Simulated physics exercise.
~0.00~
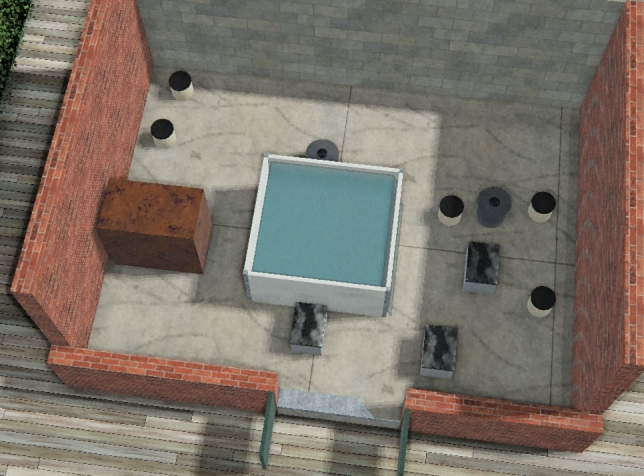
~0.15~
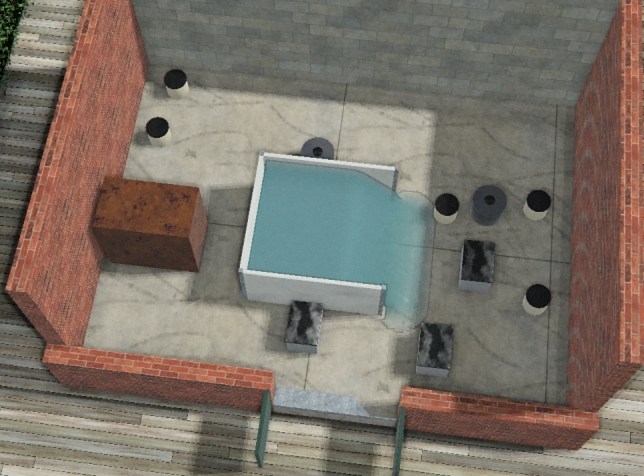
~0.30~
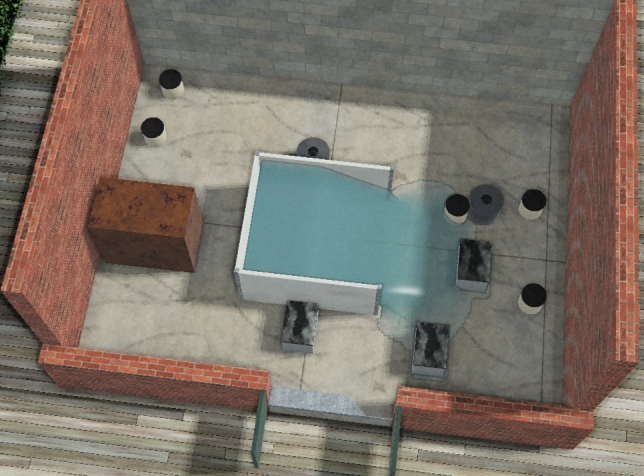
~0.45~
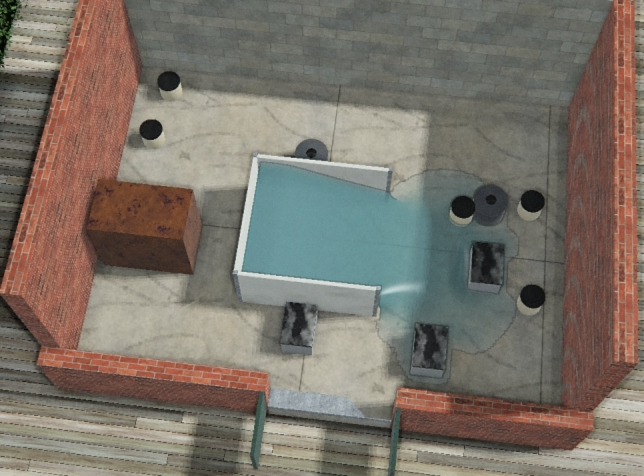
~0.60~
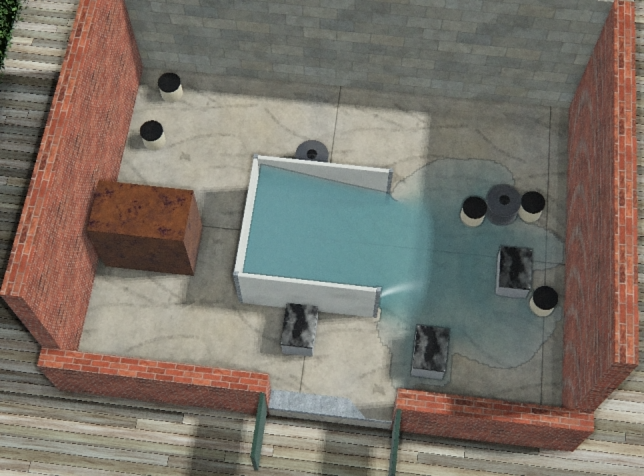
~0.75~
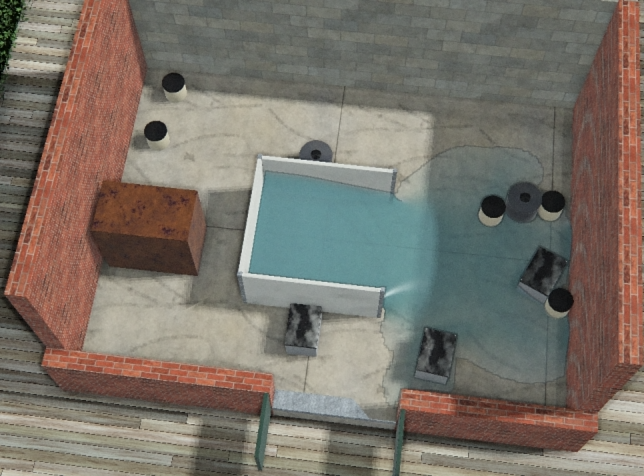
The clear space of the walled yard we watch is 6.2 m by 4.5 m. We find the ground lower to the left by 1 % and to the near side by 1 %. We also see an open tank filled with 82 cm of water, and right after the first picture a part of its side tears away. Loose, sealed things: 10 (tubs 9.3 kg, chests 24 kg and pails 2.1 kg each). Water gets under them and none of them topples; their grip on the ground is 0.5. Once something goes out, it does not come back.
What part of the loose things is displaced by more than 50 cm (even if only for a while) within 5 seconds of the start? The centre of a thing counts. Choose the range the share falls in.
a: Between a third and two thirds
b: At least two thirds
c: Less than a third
At least two thirds.
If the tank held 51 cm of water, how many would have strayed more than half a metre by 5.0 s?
Result: 6.
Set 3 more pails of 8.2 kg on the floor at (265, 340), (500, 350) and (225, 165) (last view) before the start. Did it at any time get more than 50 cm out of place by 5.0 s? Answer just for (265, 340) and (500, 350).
The first comes out beyond the limit, the second beyond the limit.
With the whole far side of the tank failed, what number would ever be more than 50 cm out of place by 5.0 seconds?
Result: 7 of them.
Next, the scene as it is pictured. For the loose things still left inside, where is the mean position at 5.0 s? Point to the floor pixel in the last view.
Close to pixel (195, 219).
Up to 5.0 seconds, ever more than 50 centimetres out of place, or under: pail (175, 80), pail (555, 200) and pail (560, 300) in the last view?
The first is inside the limit, the second beyond the limit, and the third beyond the limit.
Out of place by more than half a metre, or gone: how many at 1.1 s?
3.
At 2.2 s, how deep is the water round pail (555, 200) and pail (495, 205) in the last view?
39 and 24 cm.
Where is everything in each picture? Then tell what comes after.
The first picture shows a chest at (483, 262), on the bottom; a pail at (452, 206) rests on the ground; water covers 2.7 m2; 0 of 10 have shifted.
The second picture shows a chest at (479, 260) rests on the ground; a pail at (447, 204), on the bottom; 3.8 m2 under water; 0 of 10 have shifted.
The third picture shows a chest at (475, 260), on the bottom; a pail at (458, 205), on the bottom, 20 cm from its start; 5.0 m2 under water; 1 of 10 have shifted.
The fourth picture shows a chest at (488, 262), on the bottom, 19 cm from its start; a pail at (463, 207) floats, 29 cm from its start; 6.2 m2 under water; 3 of 10 have shifted.
The fifth picture shows a chest at (516, 267), on the bottom, 54 cm from its start; a pail at (475, 207), afloat, 43 cm from its start; water covers 7.7 m2; 4 of 10 have shifted.
The sixth picture shows a chest at (544, 271) rests on the ground, 85 cm from its start; a pail at (494, 206) floats, 61 cm from its start; water covers 9.4 m2; 6 of 10 have shifted.
After 1.1 s 3 of 10 are over 50 cm from their spots; 5 afloat.
After 2.2 s 5 of 10 are over 50 cm from their spots; 5 afloat.
After 3.5 s 7 of 10 are over 50 cm from their spots; 3 afloat.
After 5.0 s 9 of 10 are over 50 cm from their spots, and 9 have been at some point; 8 afloat.
